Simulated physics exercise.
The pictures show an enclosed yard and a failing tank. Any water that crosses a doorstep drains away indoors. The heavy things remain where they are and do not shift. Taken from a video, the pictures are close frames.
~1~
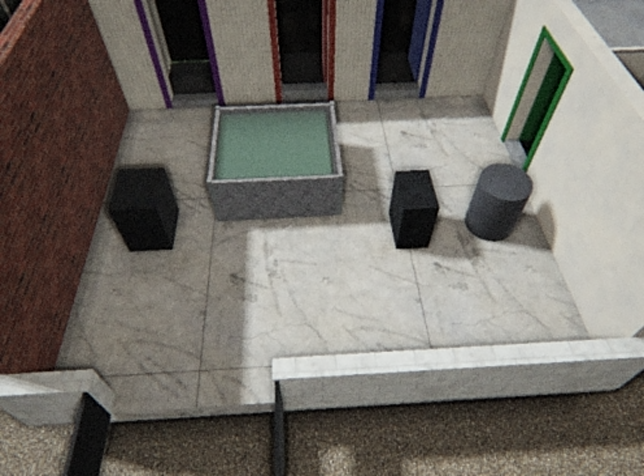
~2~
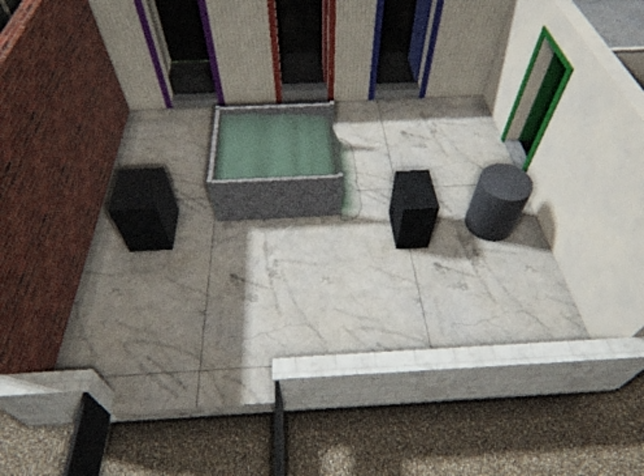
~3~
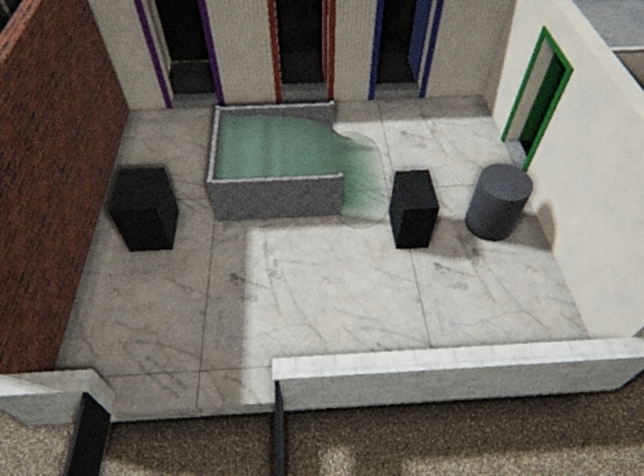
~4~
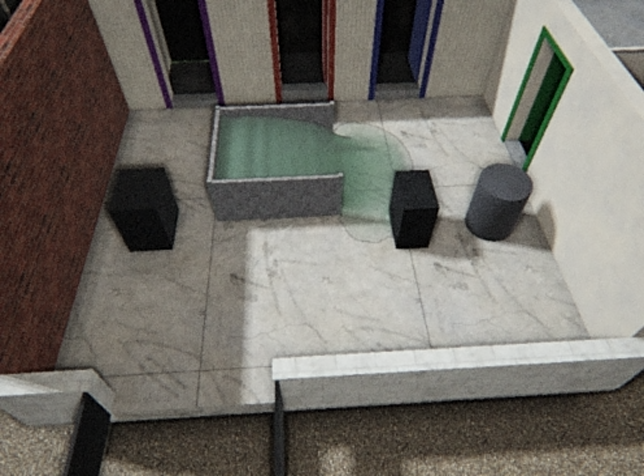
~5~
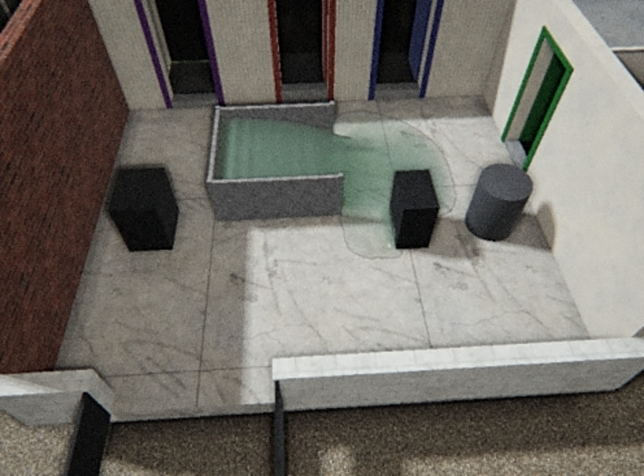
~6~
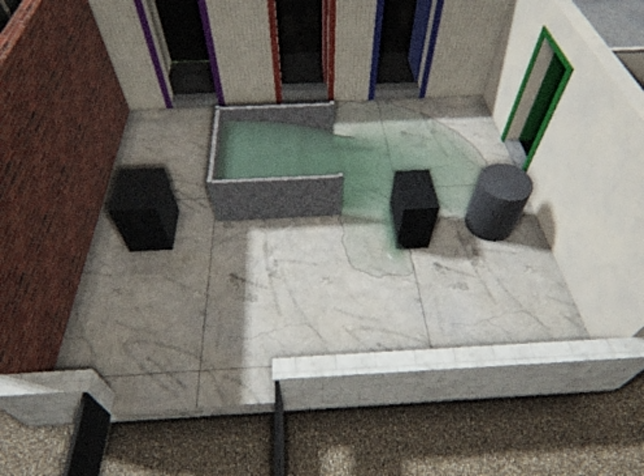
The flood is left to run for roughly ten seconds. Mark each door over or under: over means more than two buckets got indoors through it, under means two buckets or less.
Blue door - under, purple door - under, green door - over, red door - under.
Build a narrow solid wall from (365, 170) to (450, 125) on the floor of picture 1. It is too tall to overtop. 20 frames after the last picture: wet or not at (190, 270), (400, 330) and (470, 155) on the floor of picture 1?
In order: Untouched, soaked, soaked.
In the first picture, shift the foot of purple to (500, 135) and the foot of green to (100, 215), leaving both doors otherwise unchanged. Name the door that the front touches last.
That would be the green-painted one.
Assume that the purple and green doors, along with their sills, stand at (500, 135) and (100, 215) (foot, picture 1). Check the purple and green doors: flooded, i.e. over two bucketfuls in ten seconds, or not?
As I see it, purple crosses the line and green does not reach it.
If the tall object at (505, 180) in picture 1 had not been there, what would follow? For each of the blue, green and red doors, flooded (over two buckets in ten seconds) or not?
Note - blue door: Within bounds; green door: Beyond the limit; red door: Within bounds.
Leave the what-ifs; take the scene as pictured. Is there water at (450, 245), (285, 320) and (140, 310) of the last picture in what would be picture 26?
As listed, the points end up soaked, soaked and high and dry.
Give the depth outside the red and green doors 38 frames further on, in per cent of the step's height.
Roughly 30 % and 110 %, respectively.
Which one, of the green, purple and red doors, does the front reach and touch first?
The one in green.
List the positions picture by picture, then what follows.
Still water in the tank at (276, 144), in the first picture.
The front is at (343, 218), out from the gap at (333, 163), in the second picture.
Water pours out at (333, 166) and has run to (367, 223), in the third picture.
The front is at (392, 233), out from the gap at (333, 168), in the fourth picture.
The front is at (451, 199), out from the gap at (333, 168), in the fifth picture.
Water pours out at (333, 168) and has run to a hidden place, in the sixth picture.
A moment on, water covers 30 % of the floor; the blue door wet at the sill, nothing in, the purple door not reached, the green door over two buckets in, the red door not reached.
Next, water covers 45 % of the floor; the blue door wet at the sill, nothing in, the purple door not reached, the green door far over two buckets in, the red door not reached.
Then, water covers 50 % of the floor; the blue door wet at the sill, nothing in, the purple door not reached, the green door far over two buckets in, the red door wet at the sill, nothing in.
Later, water covers 75 % of the floor; the blue door wet at the sill, nothing in, the purple door wet at the sill, nothing in, the green door far over two buckets in, the red door wet at the sill, nothing in.
In the end, water covers 95 % of the floor; the blue door wet at the sill, nothing in, the purple door wet at the sill, nothing in, the green door far over two buckets in, the red door wet at the sill, nothing in.
